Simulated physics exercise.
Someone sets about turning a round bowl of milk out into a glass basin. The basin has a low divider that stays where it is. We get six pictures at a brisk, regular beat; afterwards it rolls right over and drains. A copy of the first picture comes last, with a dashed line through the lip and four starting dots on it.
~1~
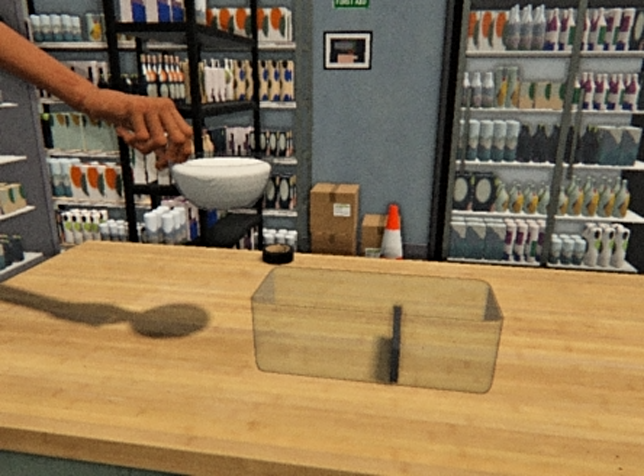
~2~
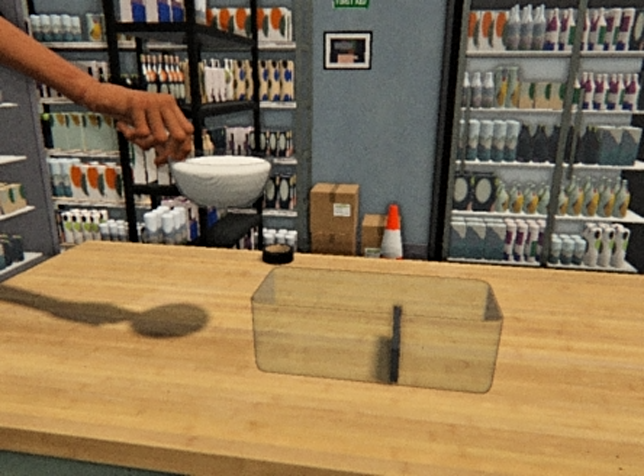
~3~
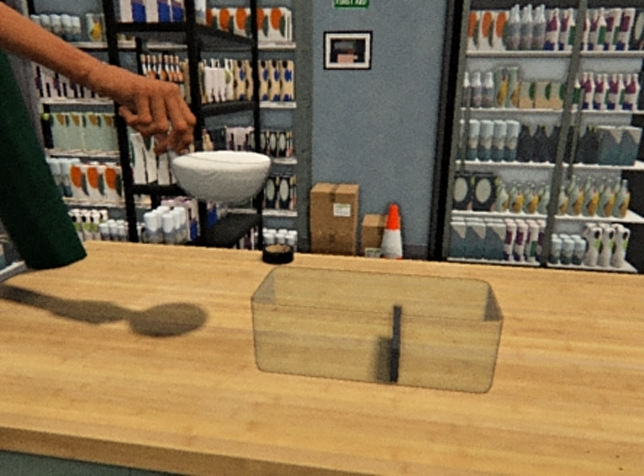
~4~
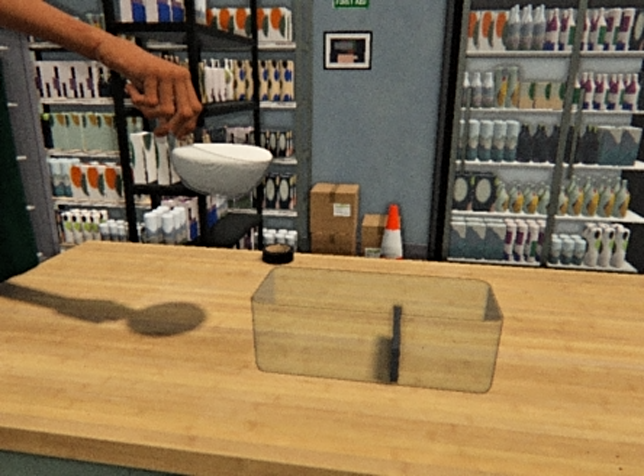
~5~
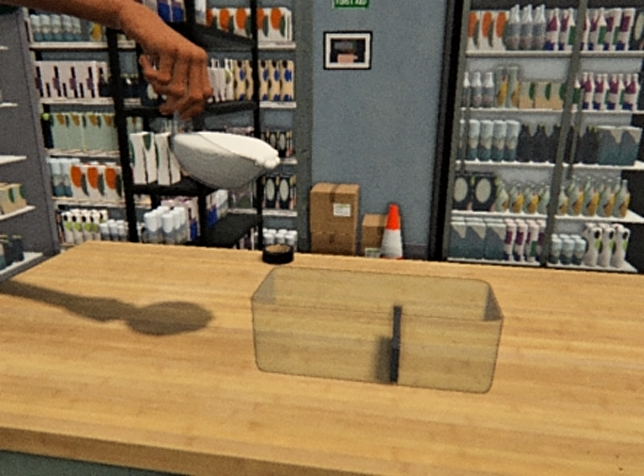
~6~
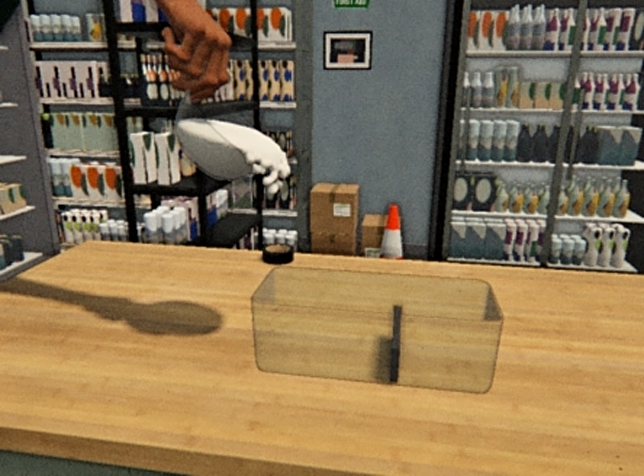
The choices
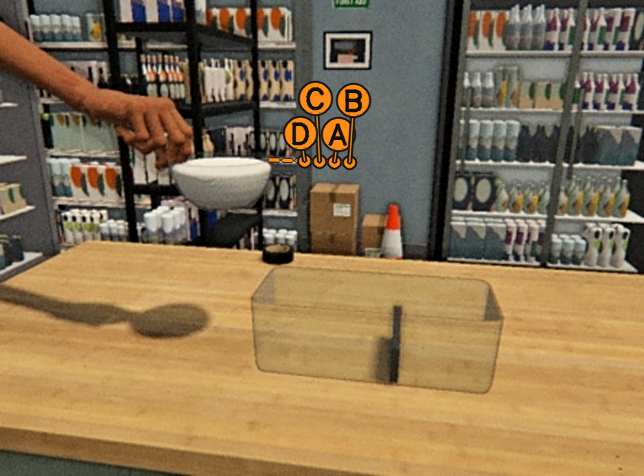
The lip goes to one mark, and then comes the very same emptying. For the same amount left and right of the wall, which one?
I would pick spot D.
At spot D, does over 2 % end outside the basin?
Yes, it does.
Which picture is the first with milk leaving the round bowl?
In picture 4.
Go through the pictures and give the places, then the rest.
Upright, lip at (270, 159); basin from (256, 367) to (491, 390); top of the wall at (397, 325); nothing has left yet.
Upright, lip at (270, 159); nothing has left yet.
Tipped about 8°, lip at (270, 159); nothing has left yet.
Tipped about 17°, lip at (270, 159); milk is over the lip, down to (270, 159).
Tipped about 29°, lip at (270, 159); milk is over the lip, down to (273, 165).
Tipped about 43°, lip at (270, 159); milk is over the lip, down to (276, 189).
On the marked copy, A at (334, 162); B at (349, 162); C at (319, 161); D at (304, 161).
With A, about 25 % ends left of the wall and 67 % right of it; 8 % is lost outside.
With B, about 19 % ends left of the wall and 69 % right of it; 13 % is lost outside.
With C, about 33 % ends left of the wall and 60 % right of it; 7 % is lost outside.
With D, about 49 % ends left of the wall and 45 % right of it; 6 % is lost outside.
